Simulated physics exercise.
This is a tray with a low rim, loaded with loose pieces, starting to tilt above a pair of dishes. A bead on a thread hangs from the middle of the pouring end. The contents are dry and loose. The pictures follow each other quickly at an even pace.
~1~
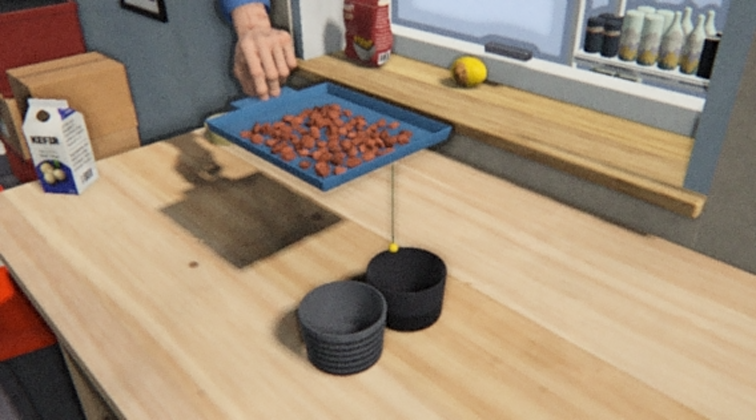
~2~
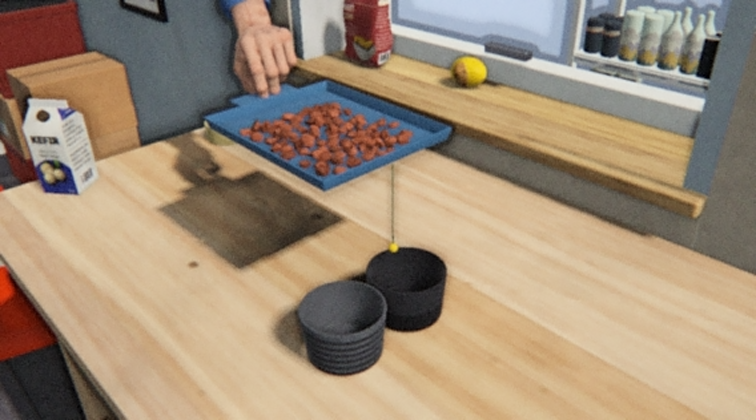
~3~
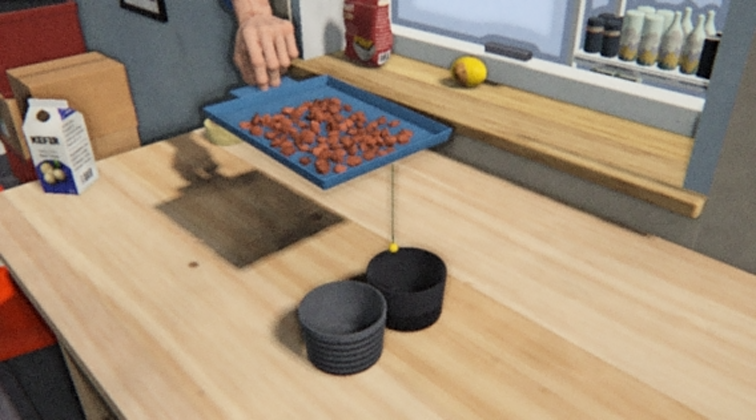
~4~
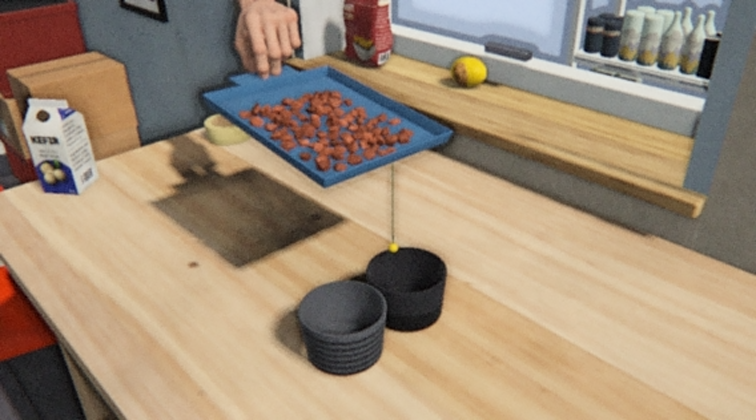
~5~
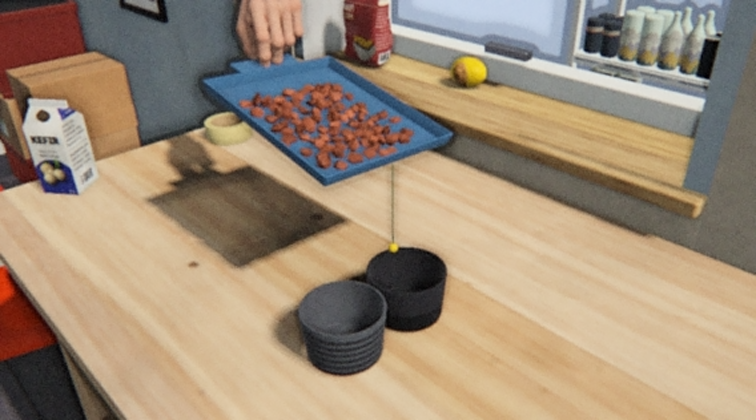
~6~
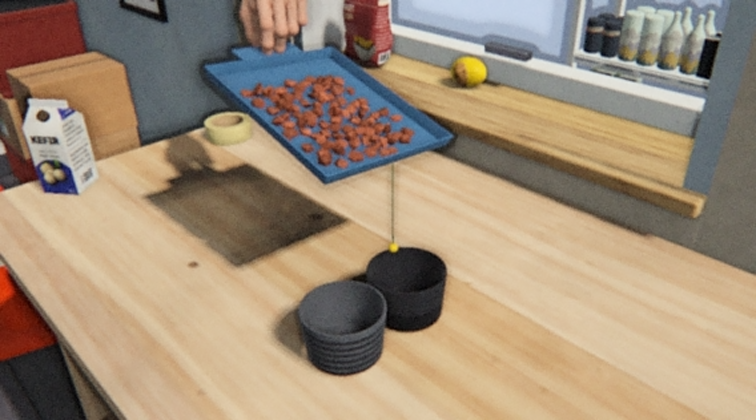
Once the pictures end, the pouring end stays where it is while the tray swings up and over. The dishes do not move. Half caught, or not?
They take less than half between them.
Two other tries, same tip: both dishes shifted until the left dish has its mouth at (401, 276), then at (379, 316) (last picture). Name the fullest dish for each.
The first try: The dish on the right. The second: The right one.
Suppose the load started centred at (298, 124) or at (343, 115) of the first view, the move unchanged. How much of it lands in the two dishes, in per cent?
The first gives 30 %, the second 20 %.
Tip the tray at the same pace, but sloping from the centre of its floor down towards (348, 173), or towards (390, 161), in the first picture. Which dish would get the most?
At the first place the dish on the left, at the second the right-hand dish.
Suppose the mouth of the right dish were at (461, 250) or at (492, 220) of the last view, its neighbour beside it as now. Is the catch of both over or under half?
One: The larger part. Two: The larger part.
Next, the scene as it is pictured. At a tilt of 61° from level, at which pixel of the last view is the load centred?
Around (404, 133).
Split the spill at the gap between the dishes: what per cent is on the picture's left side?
Some 0 per cent.
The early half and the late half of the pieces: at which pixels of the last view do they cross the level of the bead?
The first part at (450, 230); the rest at (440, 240).
Soon after the last picture, tray tipped steeply; nearly all on the tray; a small part in the air.
A little later, tray tipped right over; about a quarter on the tray; about a quarter in the right dish; about a third outside both; about a quarter in the air.
Later still, tray tipped past a quarter turn; about a quarter in the right dish; about two thirds outside both.
At rest, tray tipped past a quarter turn; none in the left dish; about a quarter in the right dish; about two thirds outside both.
